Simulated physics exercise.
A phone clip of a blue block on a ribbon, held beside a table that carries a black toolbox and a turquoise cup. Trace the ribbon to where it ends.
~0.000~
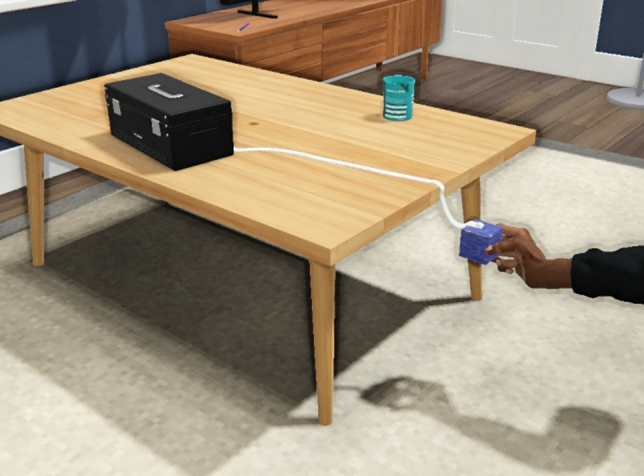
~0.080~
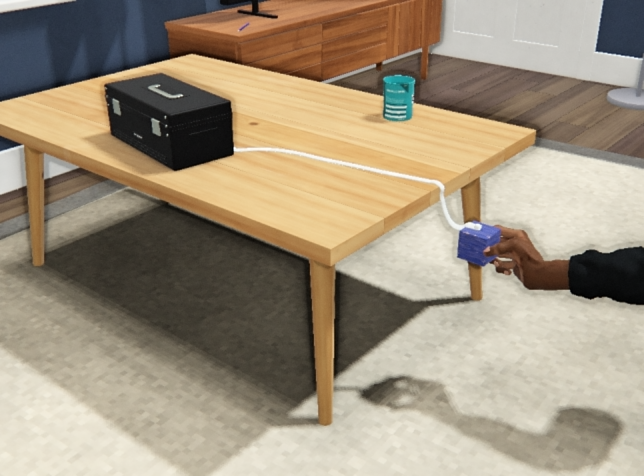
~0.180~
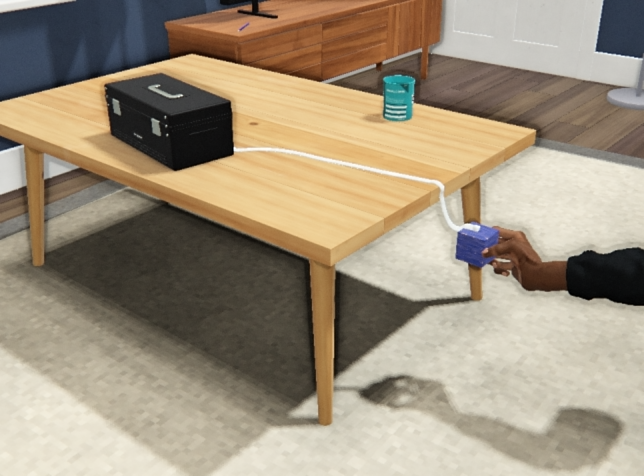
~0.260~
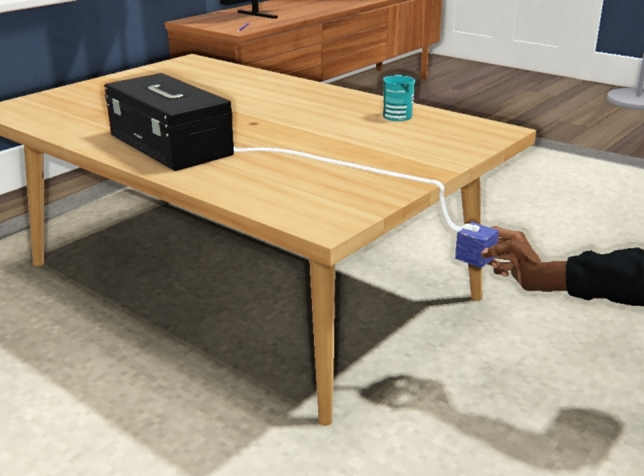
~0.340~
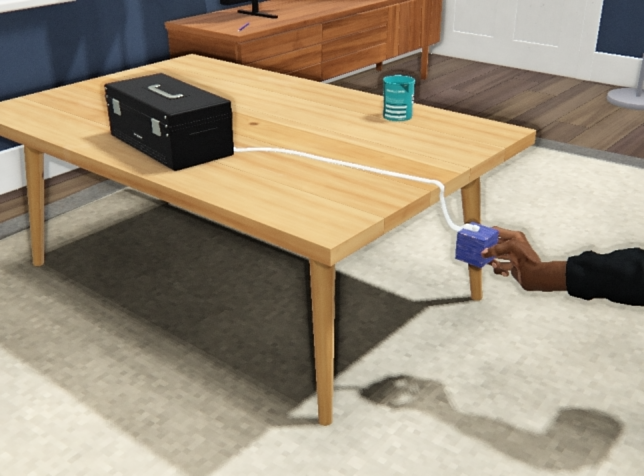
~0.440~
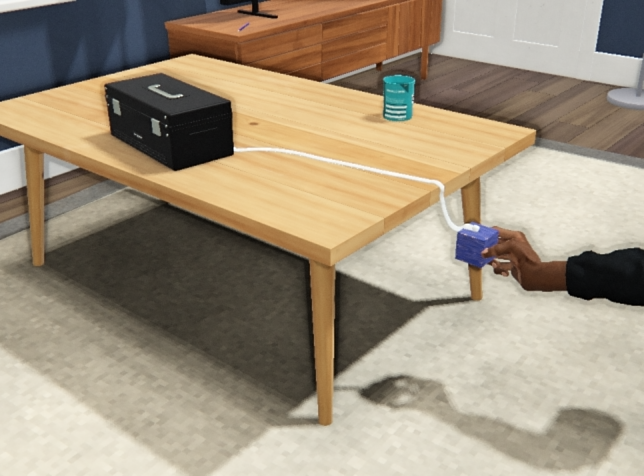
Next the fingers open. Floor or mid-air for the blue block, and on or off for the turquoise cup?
What you'd see is the blue block that stays suspended, while the turquoise cup remains in place.
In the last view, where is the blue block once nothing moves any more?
Resting place: Roughly (463, 290).
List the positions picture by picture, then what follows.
In the first frame, blue block (481, 242); black toolbox (165, 91); turquoise cup (399, 80).
In the second frame, blue block (479, 244).
In the third frame, blue block (477, 244).
In the fourth frame, blue block (477, 245); ribbon through (298, 154) (366, 169).
In the fifth frame, blue block (477, 245); ribbon through (298, 154) (366, 169).
In the sixth frame, blue block (477, 245); black toolbox (165, 91); turquoise cup (399, 80); ribbon tied to the toolbox, with little slack.
By 1.10 s, block in the air near (405, 288); toolbox still; cup still.
By 2.04 s, block in the air near (430, 295); toolbox still; cup still.
When it is over, block in the air near (463, 290); toolbox still; cup still. The blue block hangs in the air and the turquoise cup remains where it stands.
